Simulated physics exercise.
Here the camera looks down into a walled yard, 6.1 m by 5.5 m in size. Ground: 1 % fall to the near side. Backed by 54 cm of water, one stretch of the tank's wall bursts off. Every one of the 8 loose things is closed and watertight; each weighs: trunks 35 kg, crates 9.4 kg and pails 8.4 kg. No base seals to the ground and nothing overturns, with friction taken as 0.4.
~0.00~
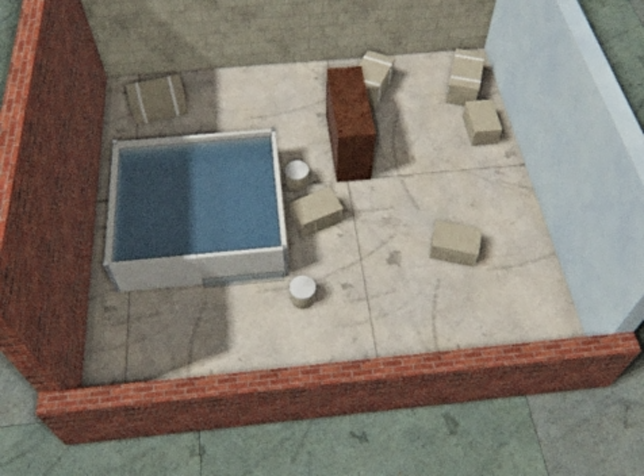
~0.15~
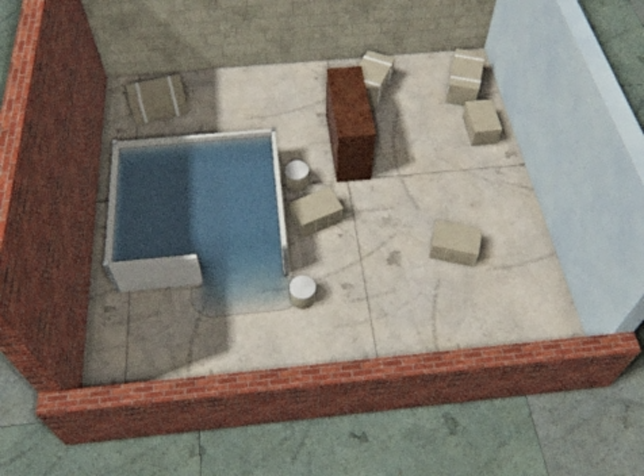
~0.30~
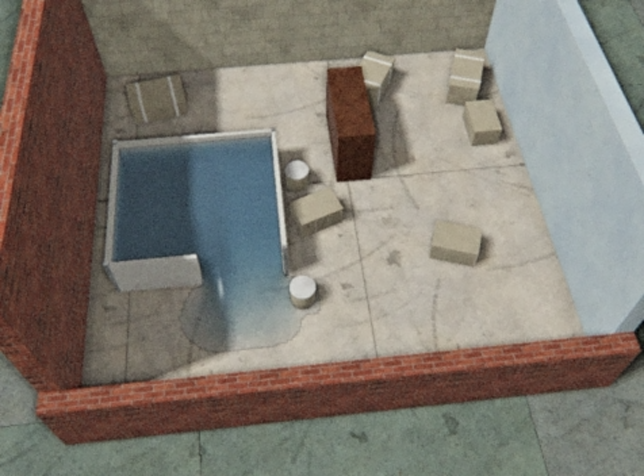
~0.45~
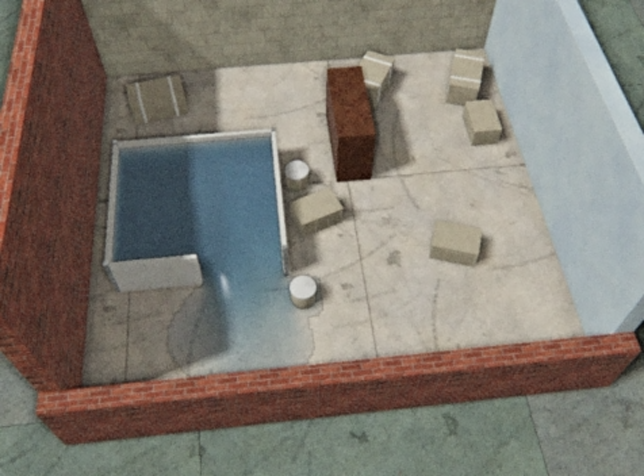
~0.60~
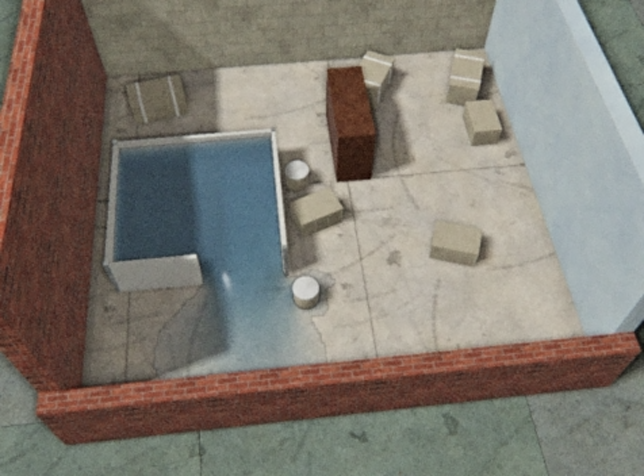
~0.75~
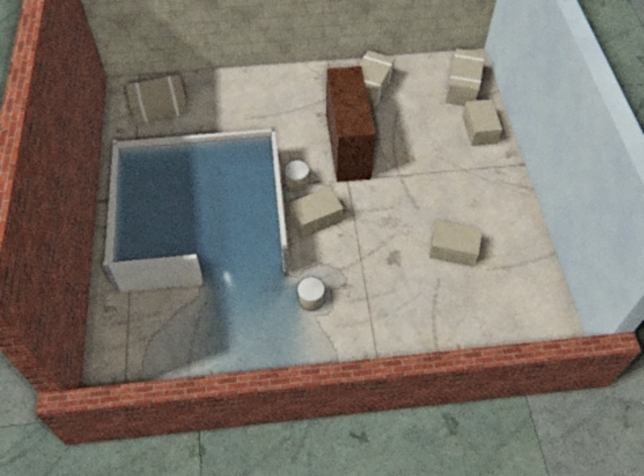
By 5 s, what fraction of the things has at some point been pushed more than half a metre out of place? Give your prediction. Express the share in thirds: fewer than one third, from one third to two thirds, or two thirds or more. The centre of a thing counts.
Fewer than one third.
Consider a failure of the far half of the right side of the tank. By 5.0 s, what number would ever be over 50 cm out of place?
You'd get 3 in that case.
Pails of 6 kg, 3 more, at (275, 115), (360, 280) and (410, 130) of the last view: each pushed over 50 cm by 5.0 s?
Respectively: Doesn't reach it; doesn't reach it; doesn't reach it.
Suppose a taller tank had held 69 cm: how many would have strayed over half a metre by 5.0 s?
Under that setup the answer is 3.
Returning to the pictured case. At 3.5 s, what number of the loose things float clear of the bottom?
I'd say 0 of them.
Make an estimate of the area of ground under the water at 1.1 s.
That flooded area is roughly 7.5 m2.
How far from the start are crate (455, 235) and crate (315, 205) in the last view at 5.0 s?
100 cm and 0 cm.
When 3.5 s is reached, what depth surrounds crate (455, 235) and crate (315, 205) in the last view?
Roughly 2 and 0 cm.
After 1.1 s 0 of 8 are over 50 cm from their spots; 0 afloat.
After 2.2 s 1 of 8 are over 50 cm from their spots; 0 afloat.
After 3.5 s 1 of 8 are over 50 cm from their spots; 0 afloat.
After 5.0 s 2 of 8 are over 50 cm from their spots, and 2 have been at some point; 0 afloat.
